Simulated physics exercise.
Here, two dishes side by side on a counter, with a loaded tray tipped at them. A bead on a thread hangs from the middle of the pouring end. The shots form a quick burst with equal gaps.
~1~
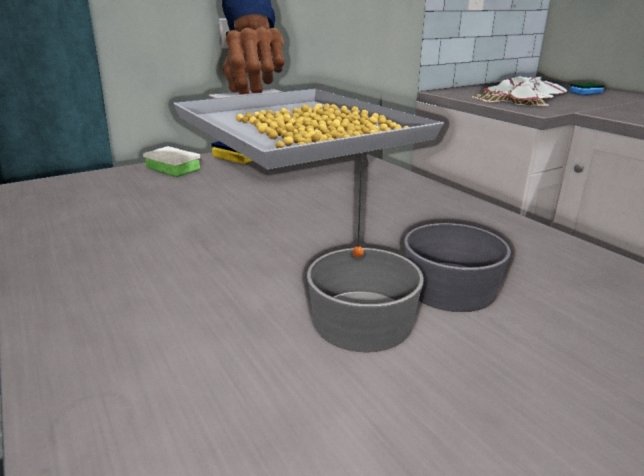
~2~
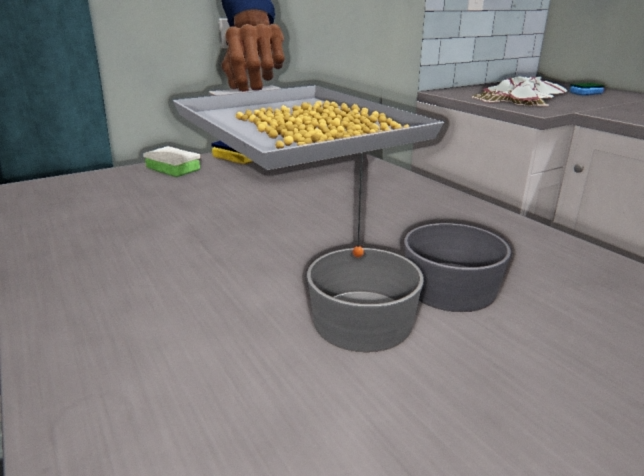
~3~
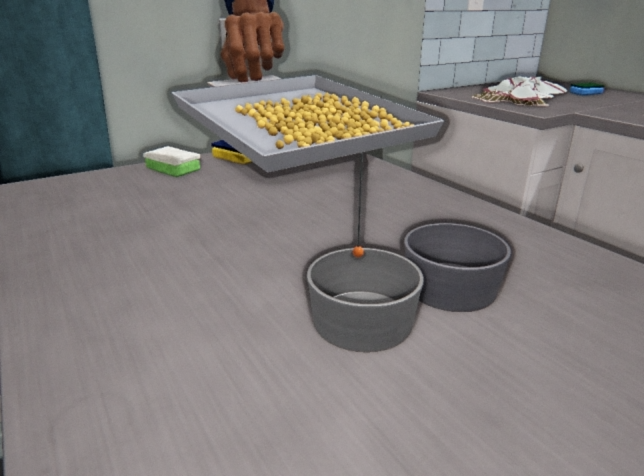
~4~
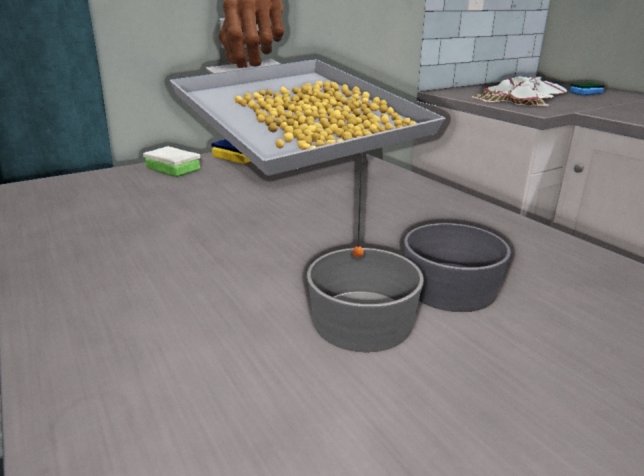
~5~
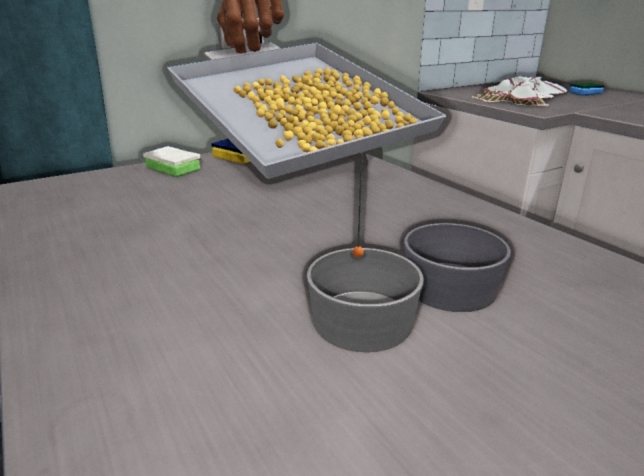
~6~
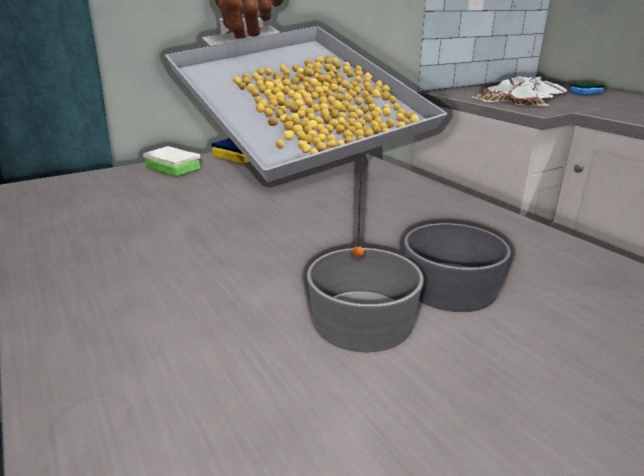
A shallow grey tray loaded with yellow puffed corn balls starts nearly level above two grey dishes on a counter, a hand at its far edge. The tray then tilts gradually, its far side rising and its near left corner dipping slightly, while the balls stay bunched on it and the dishes remain still.
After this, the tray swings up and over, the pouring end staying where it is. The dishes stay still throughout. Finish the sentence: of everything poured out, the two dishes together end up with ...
They end up with a minority of it.
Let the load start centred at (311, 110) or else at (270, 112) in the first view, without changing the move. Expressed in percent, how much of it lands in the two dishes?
Around 20 percent the first time, around 20 percent the second.
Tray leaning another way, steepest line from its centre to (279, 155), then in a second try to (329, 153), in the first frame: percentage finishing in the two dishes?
10 % and 30 %, roughly.
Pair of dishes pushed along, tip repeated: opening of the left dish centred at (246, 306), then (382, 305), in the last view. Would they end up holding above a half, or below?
At the first place the larger part, at the second not half.
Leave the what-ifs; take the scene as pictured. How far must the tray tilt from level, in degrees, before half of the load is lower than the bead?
Roughly 105 degrees from level.
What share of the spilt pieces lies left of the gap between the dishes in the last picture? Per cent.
Near 90 in a hundred.
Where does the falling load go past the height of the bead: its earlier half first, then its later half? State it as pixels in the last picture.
The first part passes (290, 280); everything after passes (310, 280).
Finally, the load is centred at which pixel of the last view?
(292, 356).
Just after the last frame, tray tipped steeply; almost all on the tray; just a few in the air.
A moment on, tray tipped right over; roughly half on the tray; just a few in the left dish; about a tenth outside both; roughly a third in the air.
Further on, tray tipped past a quarter turn; roughly a quarter in the left dish; the larger part outside both.
When it is over, tray tipped past a quarter turn; roughly a quarter in the left dish; not one in the right dish; the larger part outside both.
